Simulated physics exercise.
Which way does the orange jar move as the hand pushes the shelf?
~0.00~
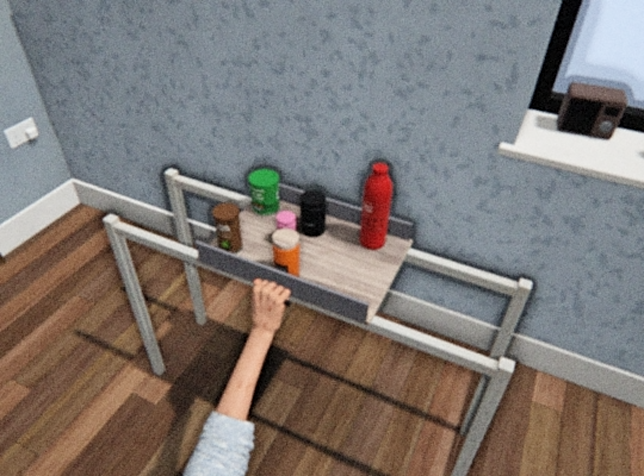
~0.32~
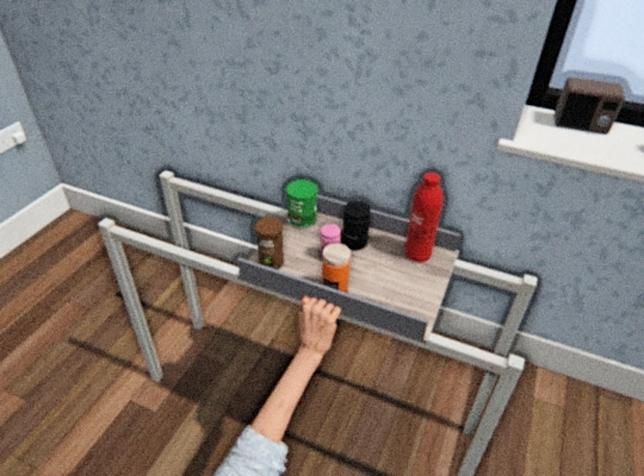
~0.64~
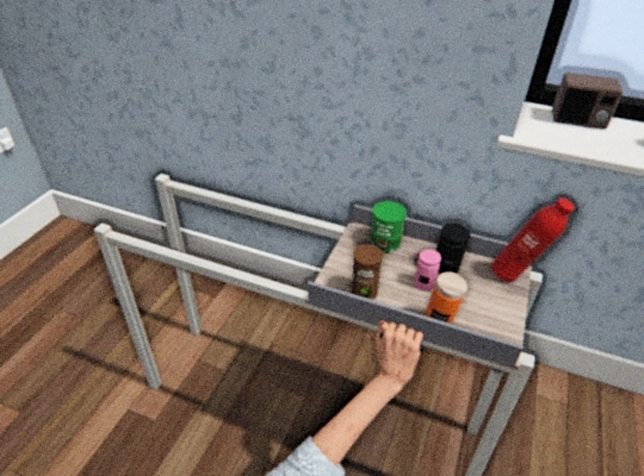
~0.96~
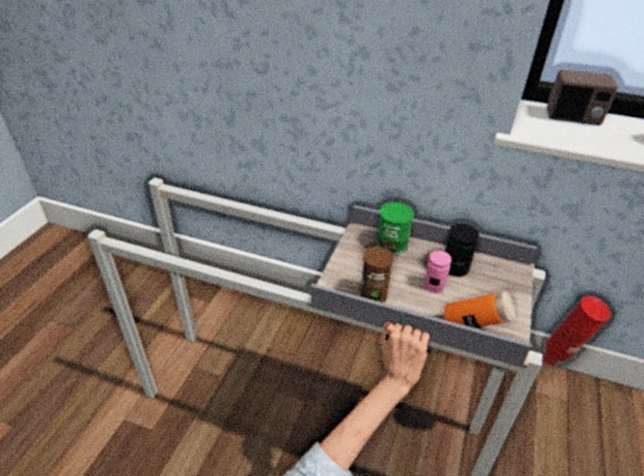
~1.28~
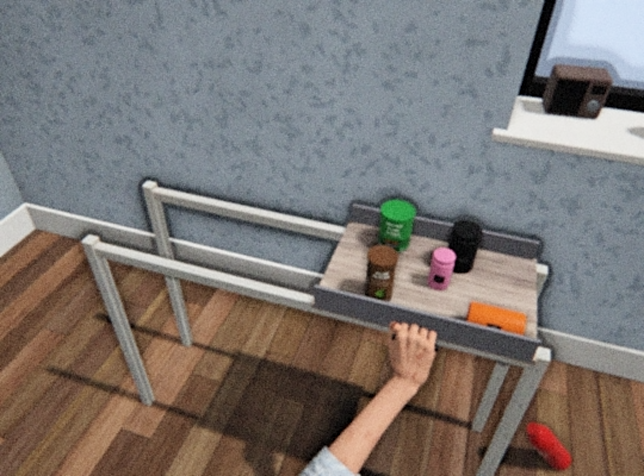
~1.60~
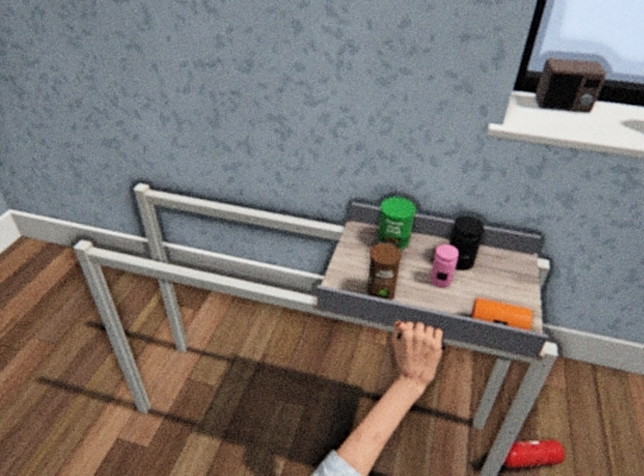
The orange jar moves to the right.
We see a hand push a sliding shelf of six containers to the right along a metal frame; the red bottle tips off the right end onto the floor and the orange jar topples, while the green, black, pink and brown containers stay upright.
